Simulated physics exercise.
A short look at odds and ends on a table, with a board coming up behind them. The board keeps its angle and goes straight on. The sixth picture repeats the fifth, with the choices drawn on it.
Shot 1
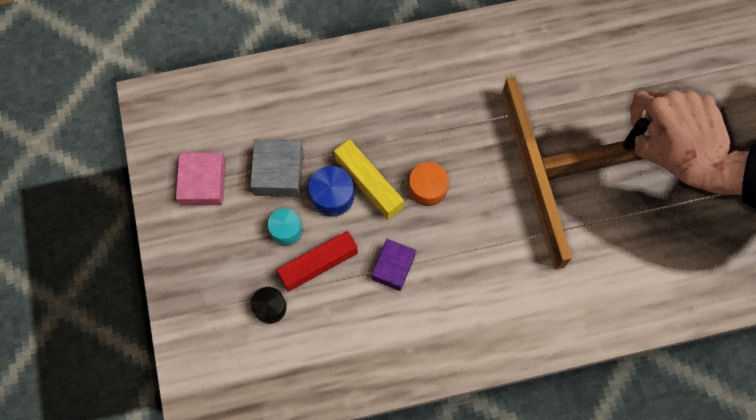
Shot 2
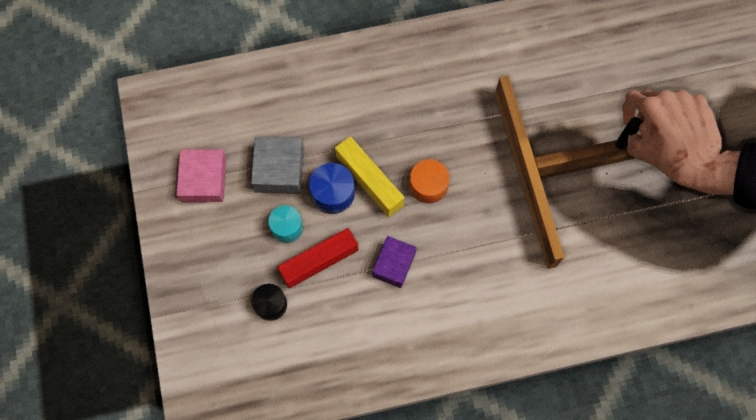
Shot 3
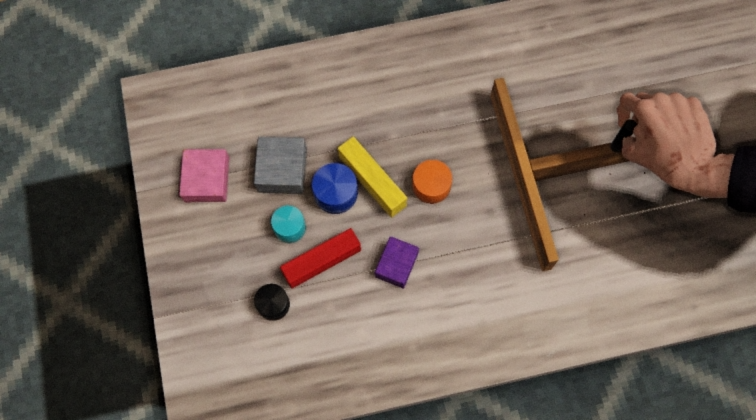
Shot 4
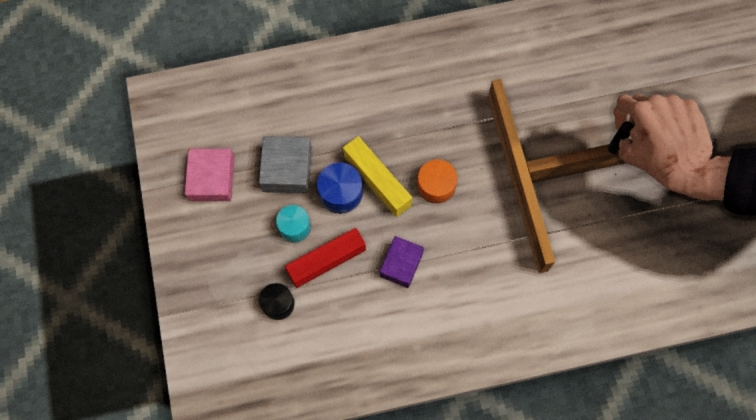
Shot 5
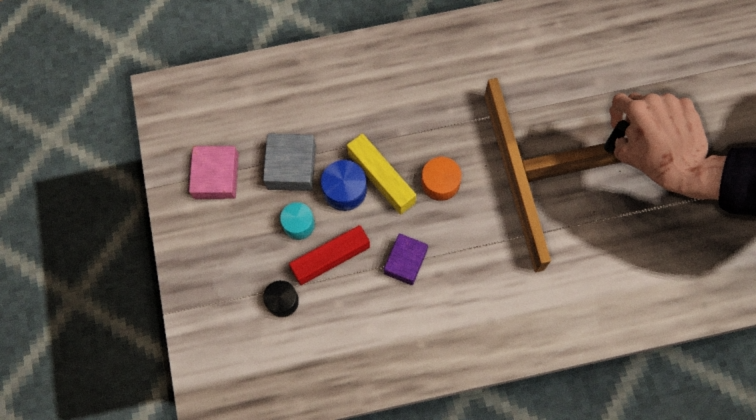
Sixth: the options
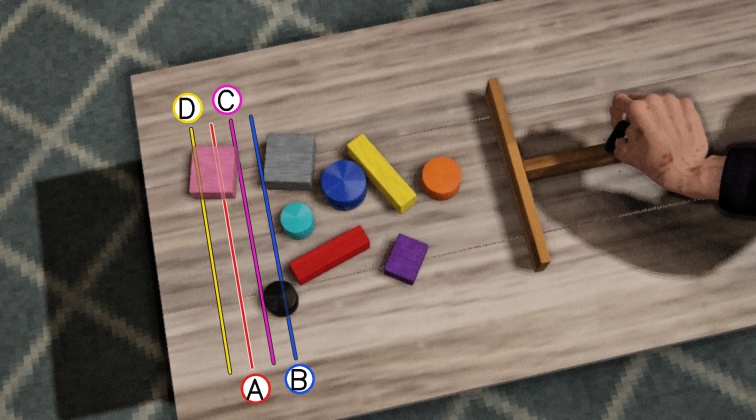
A hand slides a wooden board slightly left across the table toward several small colored objects.
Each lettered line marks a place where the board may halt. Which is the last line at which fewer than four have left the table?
At D, and not beyond.
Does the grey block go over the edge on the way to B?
By then, no.
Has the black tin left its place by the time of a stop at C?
Yes.
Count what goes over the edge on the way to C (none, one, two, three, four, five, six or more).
In all, none.
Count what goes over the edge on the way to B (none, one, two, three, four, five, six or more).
In all, none.
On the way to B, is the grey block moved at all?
Yes.
On the marked copy, A at (231, 240); B at (272, 232); C at (251, 236); D at (210, 245).
Taking D. A third of the way, board (409, 190); purple block (396, 265); grey block (283, 160).
Two thirds of the way, board (296, 214); pink block (190, 165); turquoise tin (236, 254).
When it is over, board (207, 233); pink block over the edge; turquoise tin over the edge; two fallen.
As for the rest, A is within the limit but short; B is within the limit but short; C is within the limit but short.
